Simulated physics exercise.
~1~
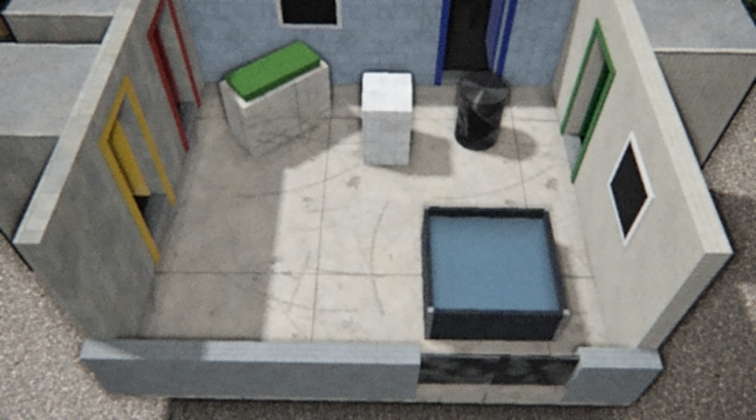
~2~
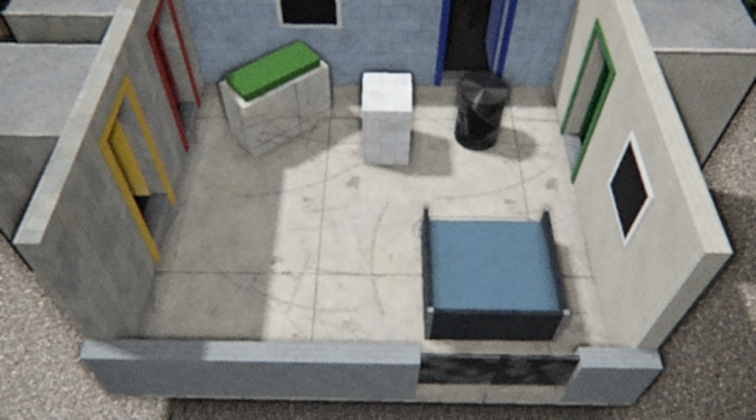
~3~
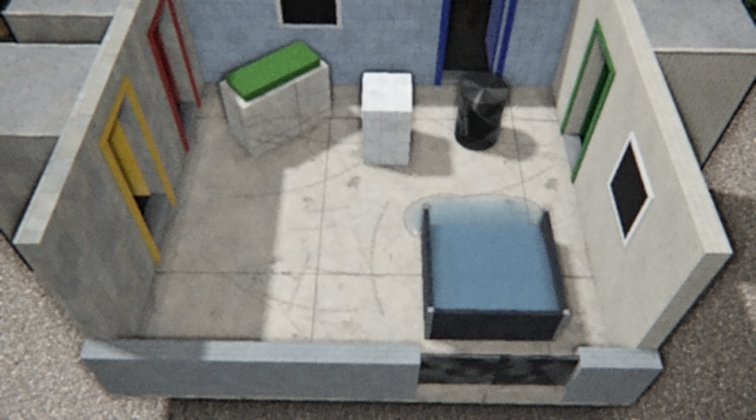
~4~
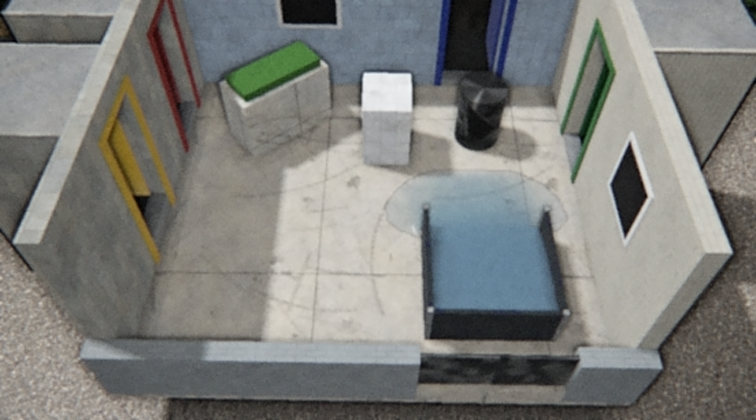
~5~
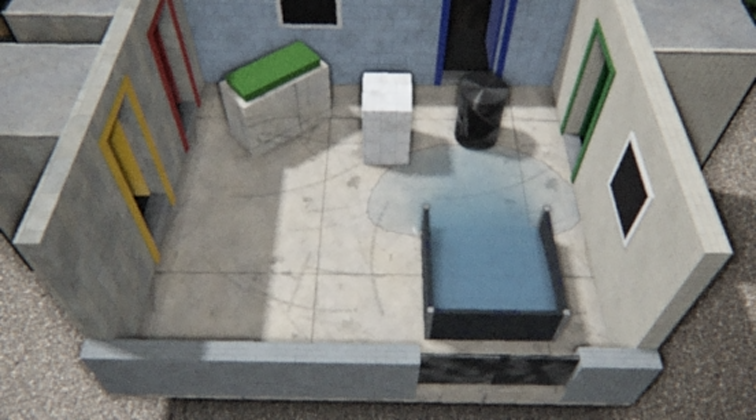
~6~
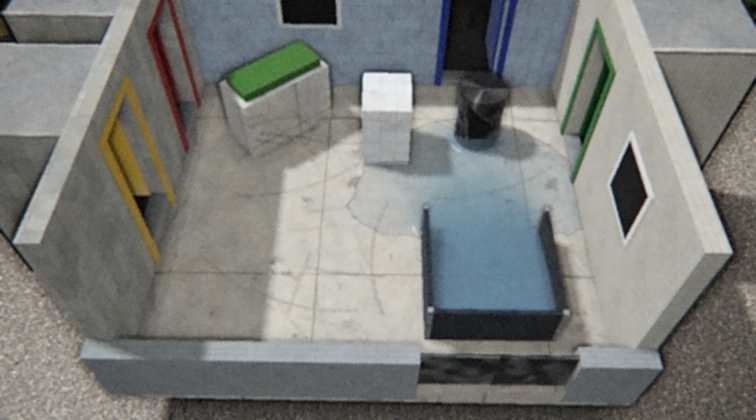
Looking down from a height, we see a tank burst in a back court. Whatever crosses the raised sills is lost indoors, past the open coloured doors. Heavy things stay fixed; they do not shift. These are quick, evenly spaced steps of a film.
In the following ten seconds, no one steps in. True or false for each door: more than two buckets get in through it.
The yellow door: False; the blue door: True; the red door: False; the green door: True.
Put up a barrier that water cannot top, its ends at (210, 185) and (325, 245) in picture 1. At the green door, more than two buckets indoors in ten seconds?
My guess is that the green one exceeds the limit.
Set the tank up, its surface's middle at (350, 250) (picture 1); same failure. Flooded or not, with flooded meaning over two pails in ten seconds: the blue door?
Blue falls short.
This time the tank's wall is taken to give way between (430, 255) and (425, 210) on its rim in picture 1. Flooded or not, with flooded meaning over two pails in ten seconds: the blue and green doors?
In that case the blue one stays within bounds and the green one stays within bounds.
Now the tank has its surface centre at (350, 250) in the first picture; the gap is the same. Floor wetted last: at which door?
It's the door marked yellow that is reached last.
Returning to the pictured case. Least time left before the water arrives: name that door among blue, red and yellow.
The door marked blue.
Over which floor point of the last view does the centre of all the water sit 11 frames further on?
Somewhere around (464, 173) in the last view.
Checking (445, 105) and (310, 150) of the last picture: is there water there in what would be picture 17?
First spot soaked, second spot soaked.
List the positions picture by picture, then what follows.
In the first frame, still water in the tank at (491, 261).
In the second frame, water pours out on the tank's far side and has run to (418, 232).
In the third frame, water pours out on the tank's far side and has run to (413, 212).
In the fourth frame, water pours out on the tank's far side and has run to (400, 193).
In the fifth frame, water pours out on the tank's far side and has run to (412, 157).
In the sixth frame, the front is at (440, 125), out from the gap on the tank's far side.
A moment on, water covers 30 % of the floor; the yellow door not reached, the blue door wet at the sill, nothing in, the red door not reached, the green door wet at the sill, nothing in.
Next, water covers 40 % of the floor; the yellow door not reached, the blue door wet at the sill, nothing in, the red door not reached, the green door under two buckets in.
Then, water covers 55 % of the floor; the yellow door wet at the sill, nothing in, the blue door over two buckets in, the red door wet at the sill, nothing in, the green door over two buckets in.
Later, water covers 80 % of the floor; the yellow door wet at the sill, nothing in, the blue door over two buckets in, the red door wet at the sill, nothing in, the green door over two buckets in.
In the end, water covers 95 % of the floor; the yellow door wet at the sill, nothing in, the blue door over two buckets in, the red door wet at the sill, nothing in, the green door far over two buckets in.
